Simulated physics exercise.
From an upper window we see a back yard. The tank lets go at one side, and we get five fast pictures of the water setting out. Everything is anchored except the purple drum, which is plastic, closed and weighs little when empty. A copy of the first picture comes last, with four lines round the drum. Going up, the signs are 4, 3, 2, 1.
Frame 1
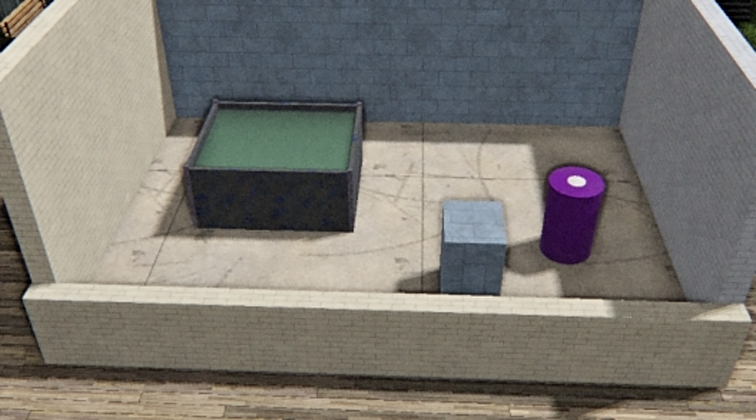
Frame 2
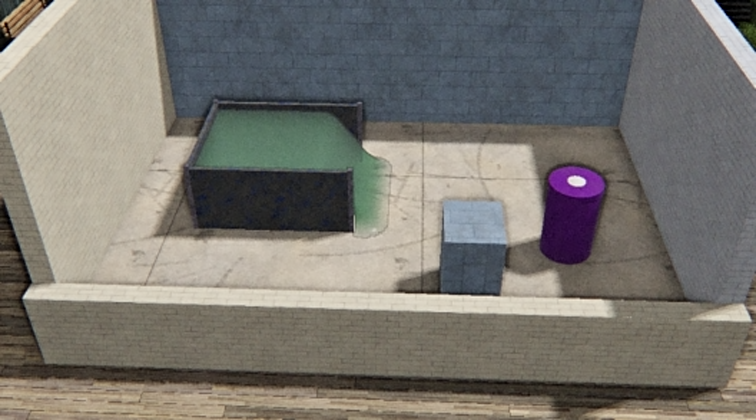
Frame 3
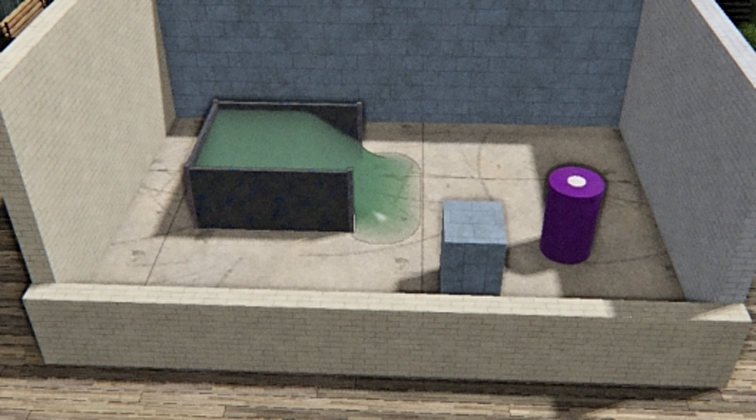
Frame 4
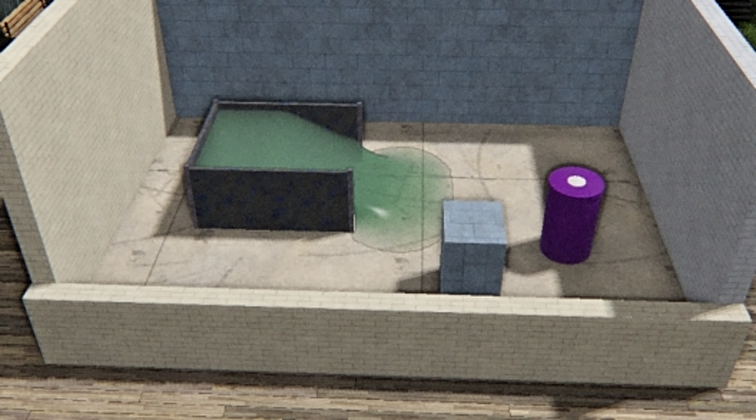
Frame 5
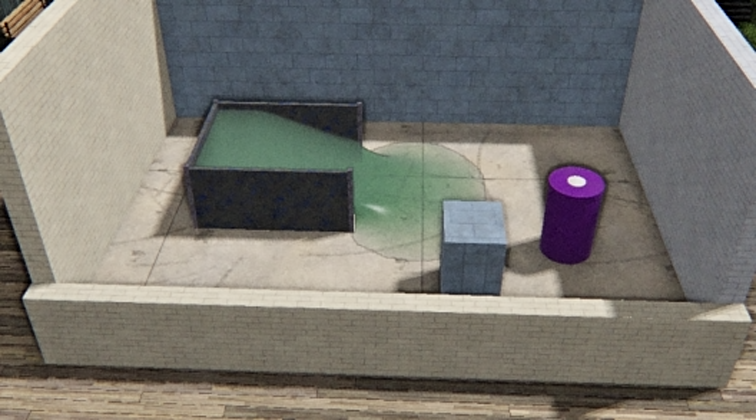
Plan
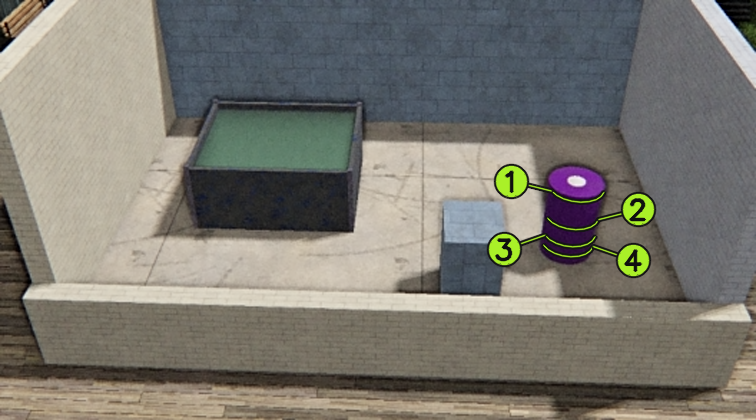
The clip opens on a walled yard seen from above, with a dark tank full of green water, a grey block and a purple drum. Water pours out of the tank's right side onto the ground, then spreads rightward in a widening, thinning sheet that reaches around the block, while the drum stays still.
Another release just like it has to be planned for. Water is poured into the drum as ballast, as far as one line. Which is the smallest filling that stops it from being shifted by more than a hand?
Go for 2.
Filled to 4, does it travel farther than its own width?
Yes, it does.
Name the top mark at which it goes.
Here it is mark 3.
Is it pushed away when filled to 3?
Yes, it does.
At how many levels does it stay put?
Two of them.
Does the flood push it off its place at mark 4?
Yes, that goes wrong.
In lime, 1 at (580, 202); 2 at (575, 229); 3 at (572, 246); 4 at (570, 256); from the bottom up 4, 3, 2, 1.
For mark 1, it does not move.
For mark 2, it does not move.
For mark 3, it is pushed about its own width away.
For mark 4, it is pushed about twice its own width away.
